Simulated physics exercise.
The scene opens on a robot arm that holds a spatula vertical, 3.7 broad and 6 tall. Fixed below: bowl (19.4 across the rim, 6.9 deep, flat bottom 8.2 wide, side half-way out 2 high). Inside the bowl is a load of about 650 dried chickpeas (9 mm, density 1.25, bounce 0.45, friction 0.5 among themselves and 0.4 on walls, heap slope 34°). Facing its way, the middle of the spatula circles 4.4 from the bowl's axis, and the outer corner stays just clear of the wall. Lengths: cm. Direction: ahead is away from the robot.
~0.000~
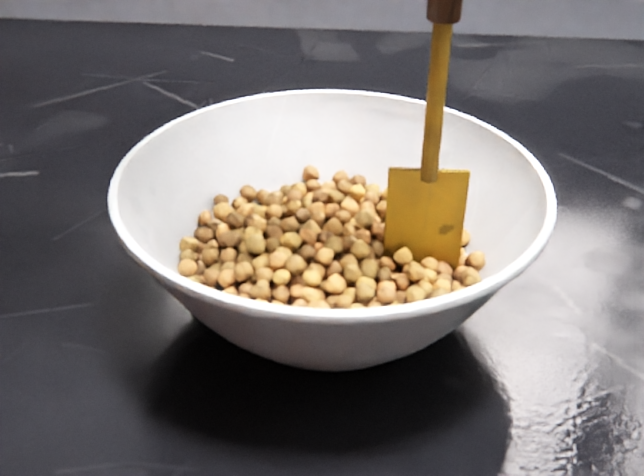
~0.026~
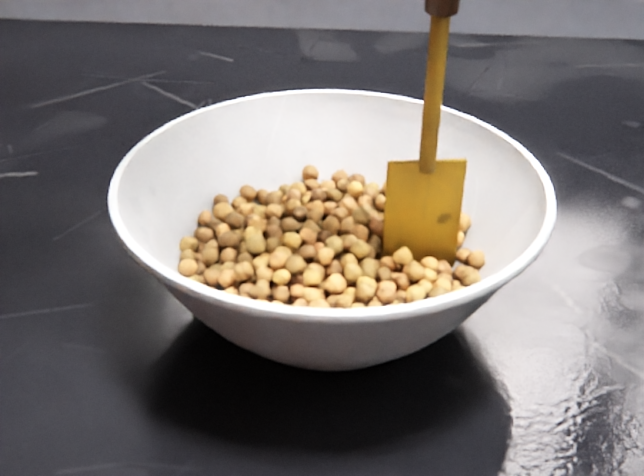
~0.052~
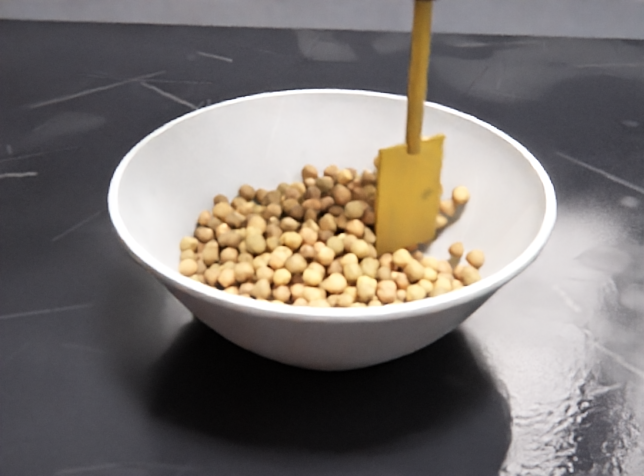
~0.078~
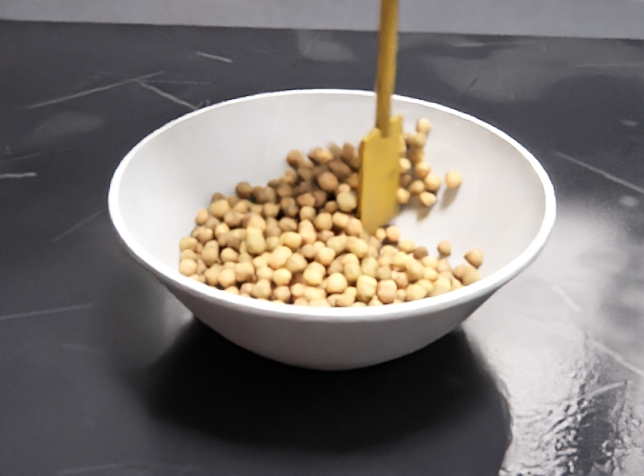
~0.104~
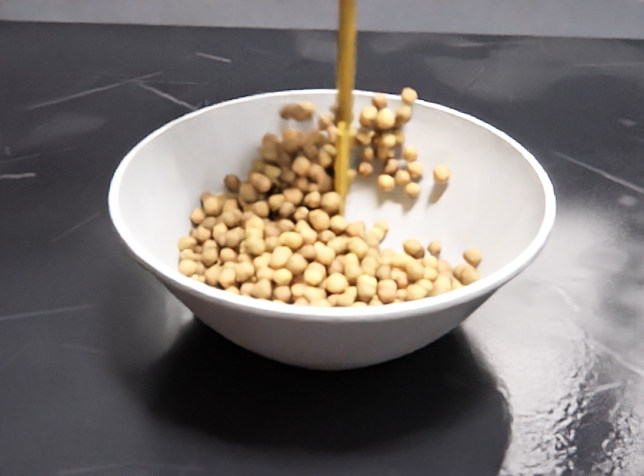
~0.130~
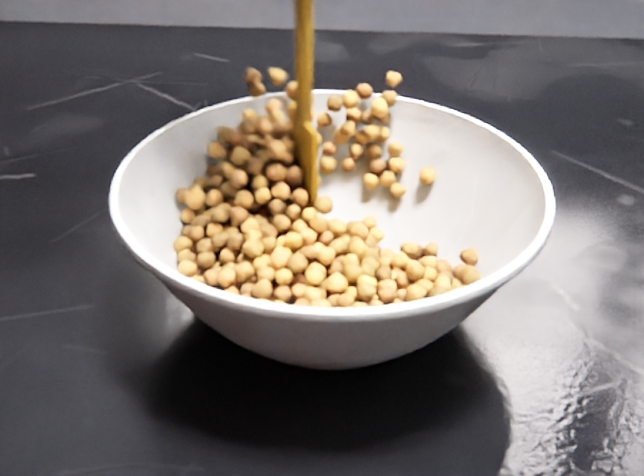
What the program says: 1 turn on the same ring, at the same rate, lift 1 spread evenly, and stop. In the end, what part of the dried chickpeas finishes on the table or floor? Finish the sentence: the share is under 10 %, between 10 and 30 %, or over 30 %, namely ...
The share is between 10 and 30 %.
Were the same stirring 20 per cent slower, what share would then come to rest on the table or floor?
My guess is about 10 per cent.
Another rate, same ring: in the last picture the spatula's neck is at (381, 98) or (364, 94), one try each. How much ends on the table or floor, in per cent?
Some 0 and 0 %.
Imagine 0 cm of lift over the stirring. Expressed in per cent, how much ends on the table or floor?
Around 20 %.
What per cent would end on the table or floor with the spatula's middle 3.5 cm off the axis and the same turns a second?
It would come to about 10 per cent.
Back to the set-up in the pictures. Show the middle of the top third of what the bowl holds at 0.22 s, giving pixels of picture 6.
(202, 237), roughly.
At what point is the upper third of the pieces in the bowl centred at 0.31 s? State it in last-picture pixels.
The centre is close to (386, 282).
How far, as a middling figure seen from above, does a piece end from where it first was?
Roughly 6 cm, measured level.
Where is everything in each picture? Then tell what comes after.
In the first picture, spatula neck at (432, 140), 0° round; upper third of the load around (320, 247), from x 185 to 475, top at y 175; 652 in the bowl.
In the second picture, spatula neck at (430, 131), 9° round; upper third of the load around (319, 244), from x 185 to 475, top at y 175.
In the third picture, spatula neck at (415, 113), 32° round; upper third of the load around (325, 235), from x 190 to 475, top at y 160.
In the fourth picture, spatula neck at (384, 98), 58° round; upper third of the load around (323, 218), from x 185 to 475, top at y 130.
In the fifth picture, spatula neck at (345, 90), 85° round; upper third of the load around (303, 200), from x 185 to 475, top at y 100.
In the sixth picture, spatula neck at (304, 90), 111° round; upper third of the load around (277, 189), from x 185 to 475, top at y 75; 652 in the bowl.
After 0.22 s, 202° round, highest piece 10 above the table; 632 in the bowl, 20 in flight or on the tool.
After 0.31 s, 294° round, highest piece 10 above the table; 581 in the bowl, 16 on the table or floor, 55 in flight or on the tool.
After 0.56 s, 0° round, highest piece 6 above the table; 546 in the bowl, 105 on the table or floor, 1 in flight or on the tool.
After 1.26 s, 0° round, highest piece 5 above the table; 546 in the bowl, 106 on the table or floor.
At rest, 546 in the bowl, 106 on the table or floor. That is 16 % on the table or floor.
